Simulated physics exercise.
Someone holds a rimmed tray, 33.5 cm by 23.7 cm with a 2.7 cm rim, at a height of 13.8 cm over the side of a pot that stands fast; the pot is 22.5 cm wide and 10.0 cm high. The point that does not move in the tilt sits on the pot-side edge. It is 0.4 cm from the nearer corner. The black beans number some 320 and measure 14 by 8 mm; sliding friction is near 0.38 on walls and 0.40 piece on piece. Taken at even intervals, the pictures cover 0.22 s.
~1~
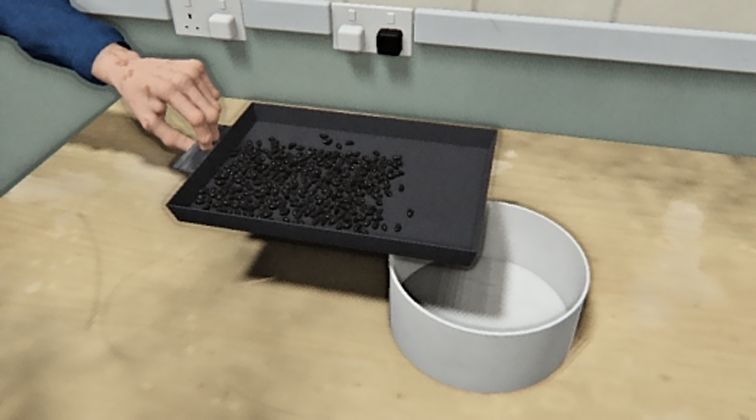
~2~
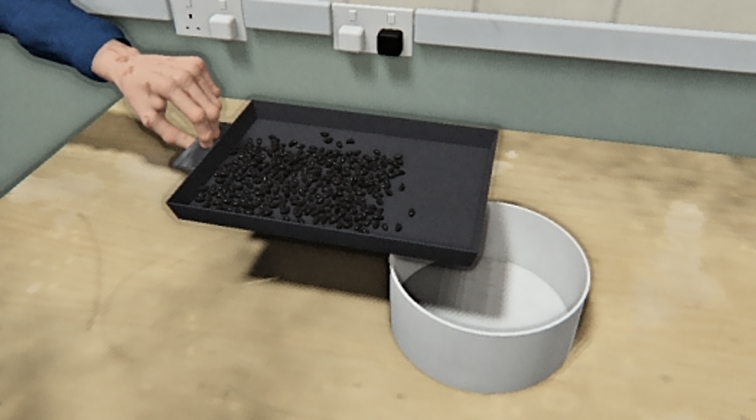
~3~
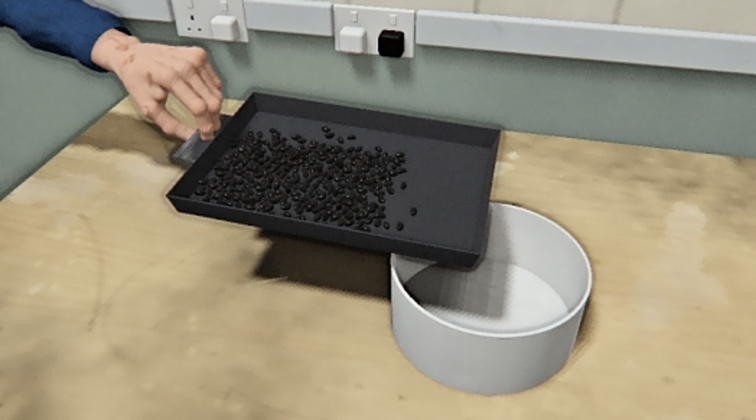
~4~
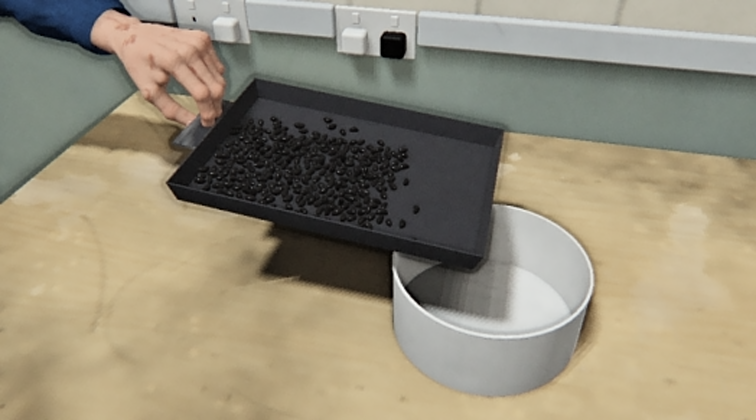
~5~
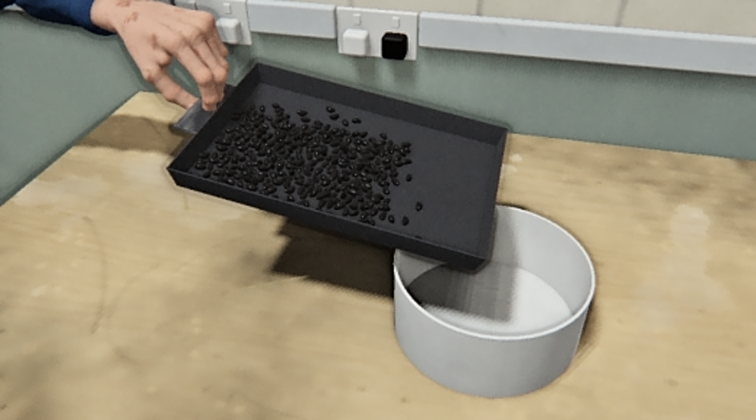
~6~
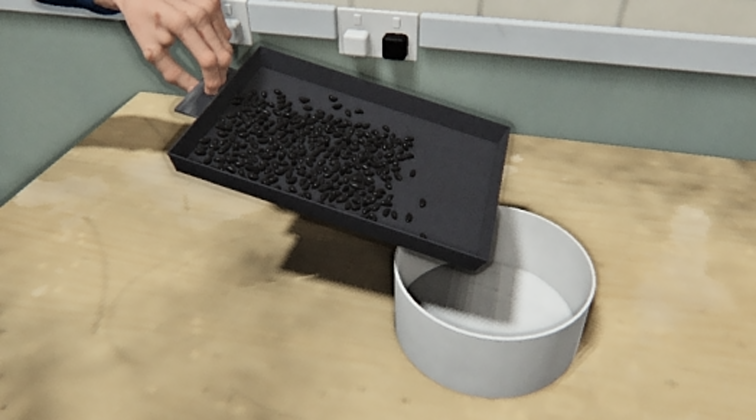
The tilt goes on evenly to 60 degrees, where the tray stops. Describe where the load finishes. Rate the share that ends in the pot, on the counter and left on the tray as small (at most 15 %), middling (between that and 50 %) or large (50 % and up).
Pot - large, counter - small, tray - middling.
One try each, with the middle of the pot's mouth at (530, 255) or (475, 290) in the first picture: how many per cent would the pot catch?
Near 60 and 55 percent, one try each.
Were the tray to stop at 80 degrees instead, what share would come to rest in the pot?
Roughly 75 percent.
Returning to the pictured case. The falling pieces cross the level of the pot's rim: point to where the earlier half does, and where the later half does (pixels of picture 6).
It passes about (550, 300) first and (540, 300) afterwards.
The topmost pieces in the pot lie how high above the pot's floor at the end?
About 2.5 cm.
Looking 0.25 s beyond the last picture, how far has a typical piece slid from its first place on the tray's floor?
2 cm.
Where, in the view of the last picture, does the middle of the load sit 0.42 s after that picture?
The middle of the load should be at about (439, 165) by then.
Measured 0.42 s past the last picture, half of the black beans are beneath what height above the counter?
Roughly 22 cm above the counter.
Then, 0.25 s after the last picture, tilt 37 degrees; the tray holds 100 %, the pot 0 %.
Then, 0.42 s after the last picture, tilt 52 degrees; the tray holds 100 %, the pot 0 %.
Then, 0.71 s after the last picture, tilt 60 degrees; the tray holds 45 %, the pot 40 %.
In the end, pot 55 %, counter 5 %, tray 35 %.
